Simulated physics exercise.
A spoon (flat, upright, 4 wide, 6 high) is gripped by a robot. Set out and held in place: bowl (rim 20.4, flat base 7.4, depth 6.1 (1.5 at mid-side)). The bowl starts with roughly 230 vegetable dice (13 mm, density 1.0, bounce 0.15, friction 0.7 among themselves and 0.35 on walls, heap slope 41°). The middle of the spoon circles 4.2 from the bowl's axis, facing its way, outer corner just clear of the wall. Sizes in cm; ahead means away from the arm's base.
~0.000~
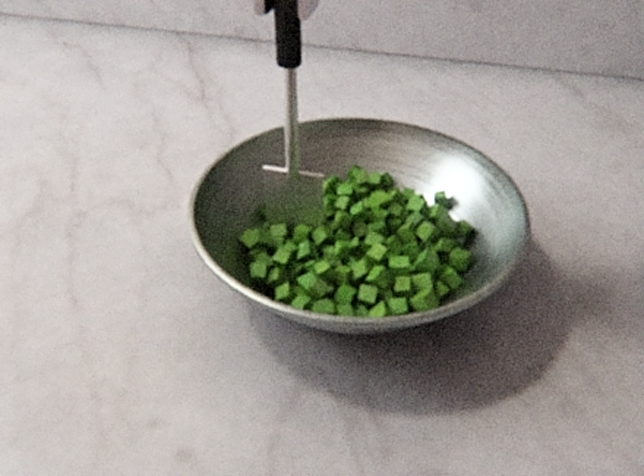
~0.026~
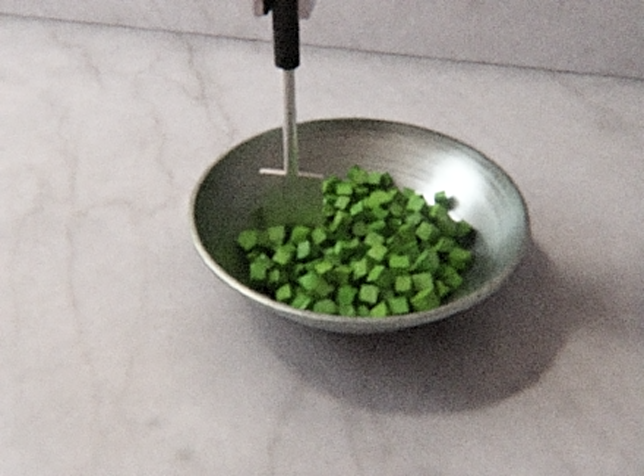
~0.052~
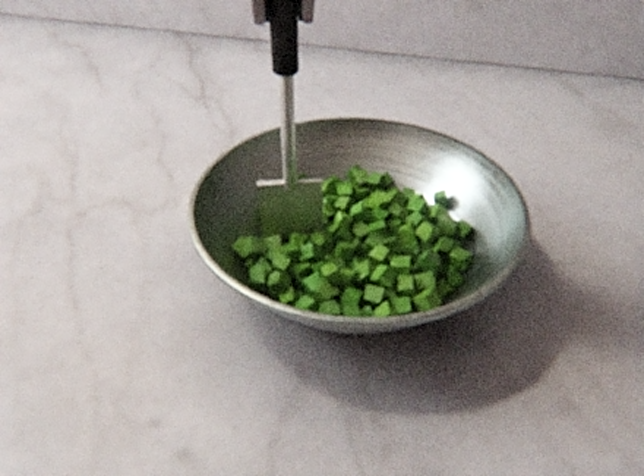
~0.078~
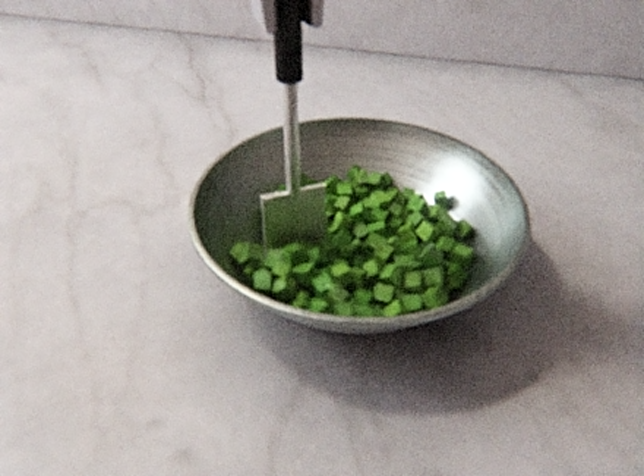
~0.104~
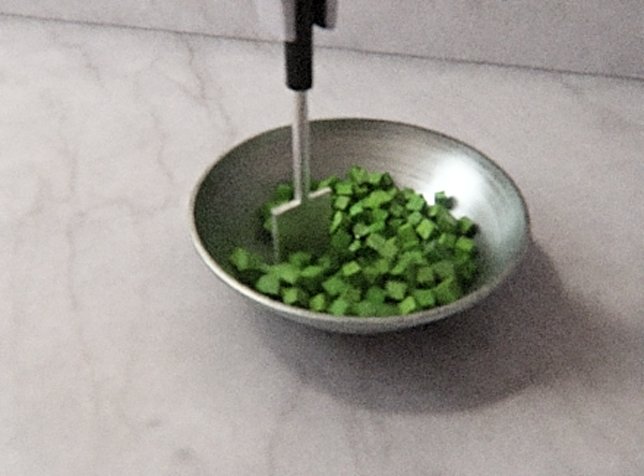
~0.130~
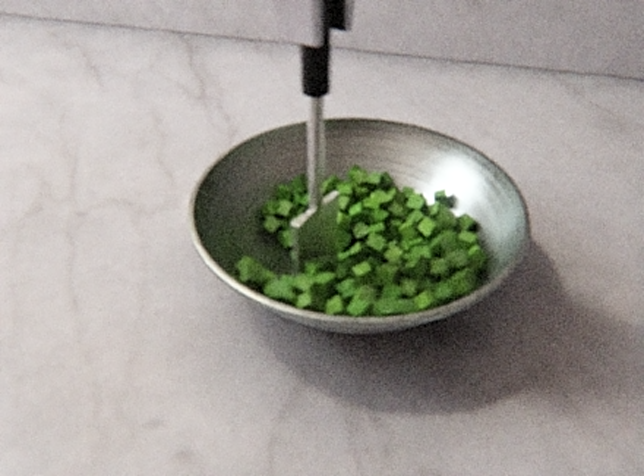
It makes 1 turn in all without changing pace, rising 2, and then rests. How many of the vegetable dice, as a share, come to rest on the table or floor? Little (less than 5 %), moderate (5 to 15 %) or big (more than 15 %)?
Share on the table or floor: Moderate (5 to 15 %).
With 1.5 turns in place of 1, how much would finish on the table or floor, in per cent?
In that case some 10 per cent.
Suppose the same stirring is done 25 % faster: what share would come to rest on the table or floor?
In that case some 15 per cent.
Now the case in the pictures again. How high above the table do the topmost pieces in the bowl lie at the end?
About 6.0 cm.
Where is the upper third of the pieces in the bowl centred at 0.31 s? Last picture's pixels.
Around (464, 201).
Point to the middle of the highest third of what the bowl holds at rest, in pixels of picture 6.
At about (290, 236).
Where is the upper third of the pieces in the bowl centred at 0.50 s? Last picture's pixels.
Around (315, 165).
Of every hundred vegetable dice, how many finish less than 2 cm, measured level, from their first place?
About 5 per cent.
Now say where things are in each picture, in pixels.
The spoon neck at (292, 150), 0° round; upper third of the load around (361, 235), from x 255 to 465, top at y 175; 227 in the bowl, in the first frame.
The spoon neck at (291, 152), 5° round; upper third of the load around (361, 239), from x 250 to 465, top at y 175, in the second frame.
The spoon neck at (289, 160), 20° round; upper third of the load around (356, 245), from x 245 to 465, top at y 175, in the third frame.
The spoon neck at (293, 170), 35° round; upper third of the load around (361, 255), from x 245 to 465, top at y 175, in the fourth frame.
The spoon neck at (302, 178), 51° round; upper third of the load around (374, 264), from x 245 to 465, top at y 175, in the fifth frame.
The spoon neck at (316, 185), 67° round; upper third of the load around (378, 268), from x 250 to 475, top at y 175; 227 in the bowl, in the sixth frame.
After 0.31 s, 179° round, highest piece 8 above the table; 223 in the bowl, 4 in flight or on the tool.
After 0.50 s, 292° round, highest piece 7 above the table; 211 in the bowl, 9 on the table or floor, 7 in flight or on the tool.
After 0.79 s, 0° round, highest piece 6 above the table; 210 in the bowl, 17 on the table or floor.
After 1.49 s, 0° round, highest piece 6 above the table; 210 in the bowl, 17 on the table or floor.
In the end, 210 in the bowl, 17 on the table or floor. That is 7 % on the table or floor.
